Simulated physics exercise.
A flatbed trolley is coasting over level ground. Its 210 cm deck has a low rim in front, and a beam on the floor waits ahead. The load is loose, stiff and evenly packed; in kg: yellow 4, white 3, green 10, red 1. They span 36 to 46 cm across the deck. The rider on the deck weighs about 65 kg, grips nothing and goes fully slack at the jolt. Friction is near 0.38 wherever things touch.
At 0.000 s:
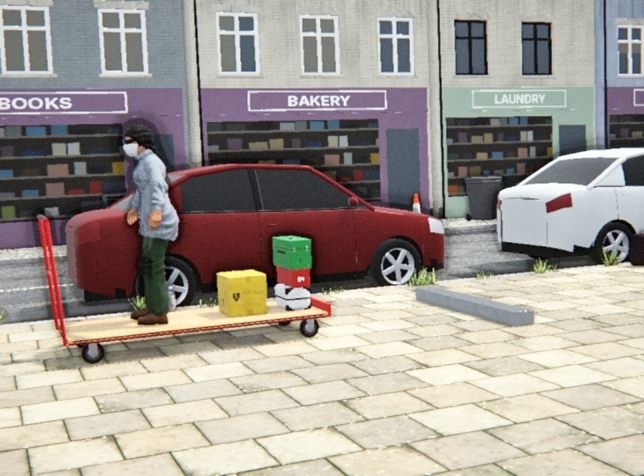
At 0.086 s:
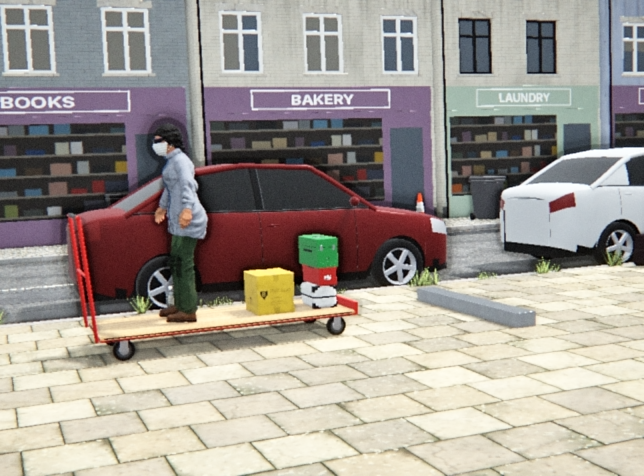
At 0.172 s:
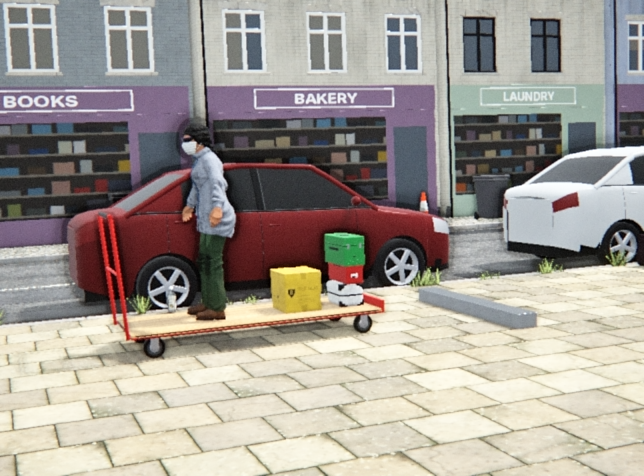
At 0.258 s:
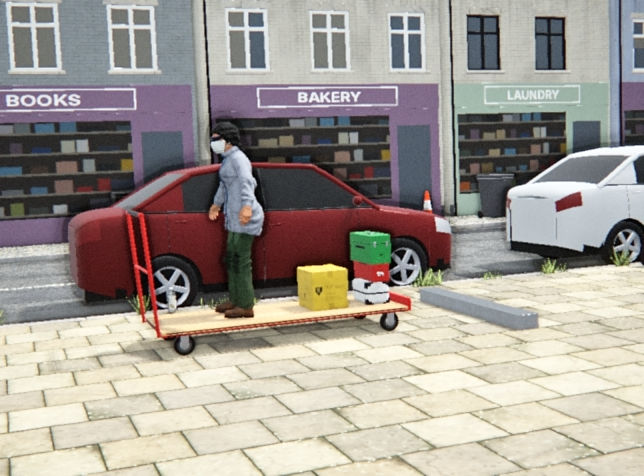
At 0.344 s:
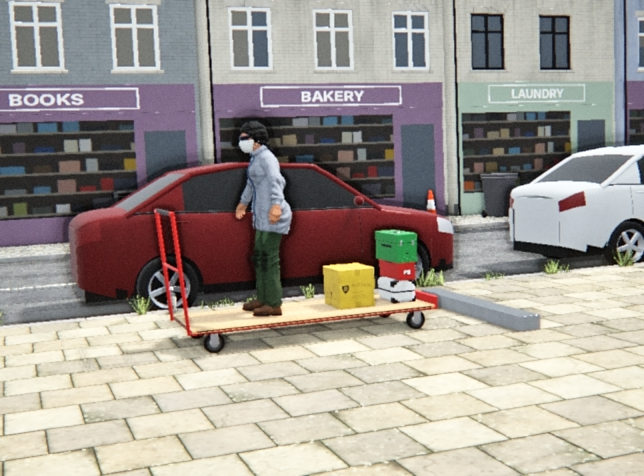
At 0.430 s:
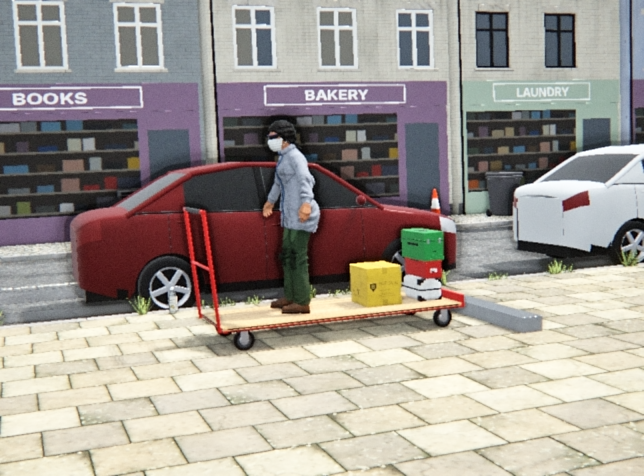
A masked person in a blue-grey coat rides a red flatbed trolley carrying loose boxes rightward past a parked dark red car.
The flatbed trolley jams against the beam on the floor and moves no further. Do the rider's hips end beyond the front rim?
At this pace the rider's hips go over the front rim.
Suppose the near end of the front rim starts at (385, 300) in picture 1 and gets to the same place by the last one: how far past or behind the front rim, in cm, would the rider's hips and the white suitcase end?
In that case hips 50 behind, white 10 behind.
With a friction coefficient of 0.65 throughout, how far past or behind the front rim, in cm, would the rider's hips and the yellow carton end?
Then hips 20 past, yellow 40 behind.
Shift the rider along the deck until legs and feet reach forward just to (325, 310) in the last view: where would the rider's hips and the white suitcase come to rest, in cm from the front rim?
Then hips 80 past, white 20 behind.
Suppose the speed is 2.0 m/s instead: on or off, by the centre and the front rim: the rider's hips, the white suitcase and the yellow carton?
In that case hips on, white on, yellow on.
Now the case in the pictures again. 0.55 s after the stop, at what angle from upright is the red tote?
It is tilted some 90°.
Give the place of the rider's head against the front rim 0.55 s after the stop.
About 0 cm behind the rim.
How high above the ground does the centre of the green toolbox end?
About 10 cm.
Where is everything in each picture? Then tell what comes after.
The first frame shows hips (159, 222), yellow carton (242, 293), rim corner (330, 312); 158 cm short of the stop.
The second frame shows hips (187, 221), yellow carton (269, 291), rim corner (357, 310); 133 cm short of the stop.
The third frame shows hips (216, 220), yellow carton (296, 290), rim corner (383, 308); 109 cm short of the stop.
The fourth frame shows hips (244, 218), yellow carton (323, 288), rim corner (410, 306); 84 cm short of the stop.
The fifth frame shows hips (272, 217), yellow carton (349, 286), rim corner (436, 305); 59 cm short of the stop.
The sixth frame shows hips (300, 215), yellow carton (376, 284), rim corner (463, 303); 35 cm short of the stop. Speed about 2.9 m/s.
Impact comes at 0.55 s.
After 1.10 s the rider's hips are 12 cm behind the rim, near (463, 249) in the last picture's view.
After 1.55 s the rider's hips are 18 cm past the rim, near (493, 292) in the last picture's view.
Final state at 3.3 s, past the rim, green toolbox, red tote and the rider's hips; behind it, yellow carton and white suitcase.
